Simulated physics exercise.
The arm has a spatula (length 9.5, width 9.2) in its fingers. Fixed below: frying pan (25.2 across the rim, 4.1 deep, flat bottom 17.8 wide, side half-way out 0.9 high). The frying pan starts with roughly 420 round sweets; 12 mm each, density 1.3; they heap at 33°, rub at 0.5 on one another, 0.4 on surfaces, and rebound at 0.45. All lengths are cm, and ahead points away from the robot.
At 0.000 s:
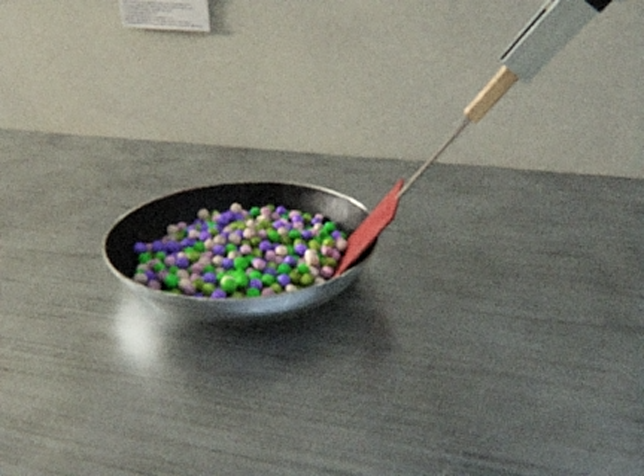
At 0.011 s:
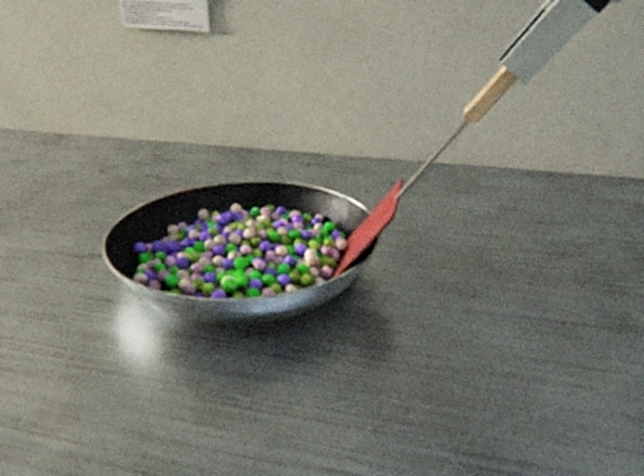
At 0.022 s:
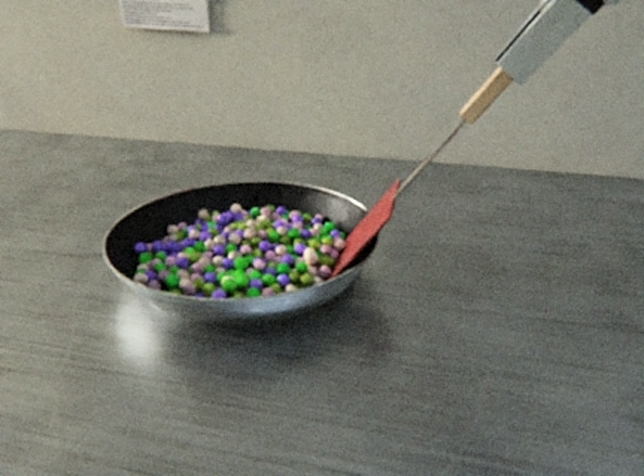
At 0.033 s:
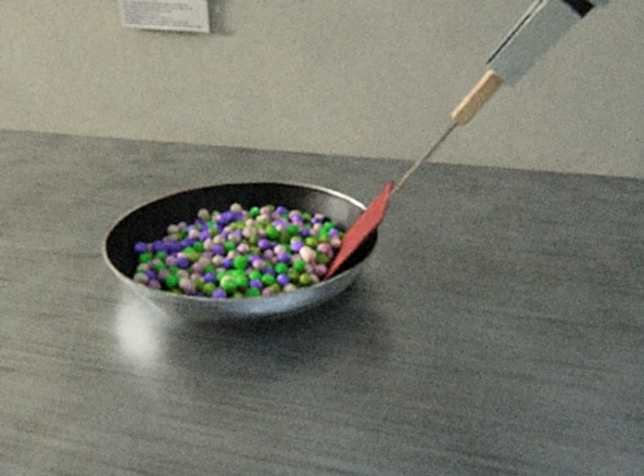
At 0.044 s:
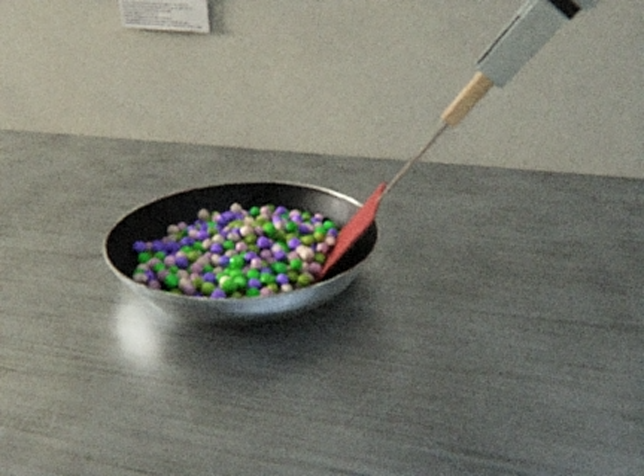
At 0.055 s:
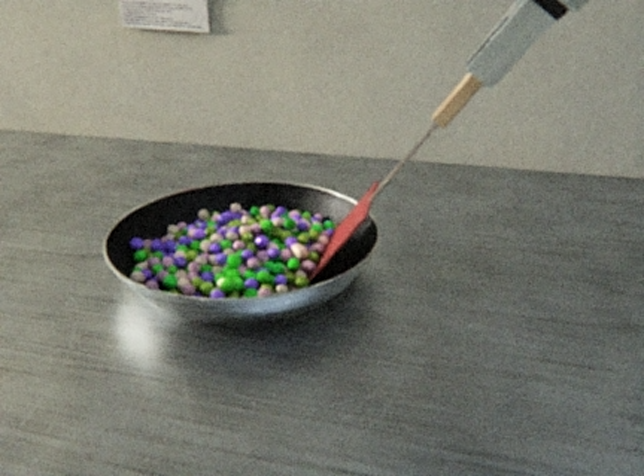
A robot arm slides a red spatula slowly leftward into colourful round sweets in a frying pan.
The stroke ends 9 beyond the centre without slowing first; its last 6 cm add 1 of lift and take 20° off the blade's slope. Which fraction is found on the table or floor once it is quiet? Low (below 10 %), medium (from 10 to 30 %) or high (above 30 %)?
A medium share, from 10 to 30 %, ends on the table or floor.
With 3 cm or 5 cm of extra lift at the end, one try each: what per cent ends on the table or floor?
About 20 and 20 per cent.
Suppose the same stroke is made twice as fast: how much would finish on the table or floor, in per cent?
It would be near 30 per cent.
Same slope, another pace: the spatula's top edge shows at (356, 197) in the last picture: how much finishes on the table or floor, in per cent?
Some 25 per cent.
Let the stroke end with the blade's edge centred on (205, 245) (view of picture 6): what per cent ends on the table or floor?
Some 0 per cent.
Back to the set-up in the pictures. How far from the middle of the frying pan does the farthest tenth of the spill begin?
About 25 cm.
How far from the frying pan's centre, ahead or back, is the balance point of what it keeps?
Some 4.5 cm ahead.
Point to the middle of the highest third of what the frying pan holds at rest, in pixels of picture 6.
At about (162, 223).
By 0.14 s, sloping 55°, highest piece 5 above the table; 423 in the frying pan.
By 0.23 s, sloping 49°, highest piece 6 above the table; 423 in the frying pan.
By 0.47 s, sloping 35°, highest piece 6 above the table; 363 in the frying pan, 55 on the table or floor, 5 on the blade or in flight.
By 1.52 s, sloping 35°, highest piece 6 above the table; 361 in the frying pan, 62 on the table or floor.
Final count, 361 in the frying pan, 62 on the table or floor. That is 15 % on the table or floor.
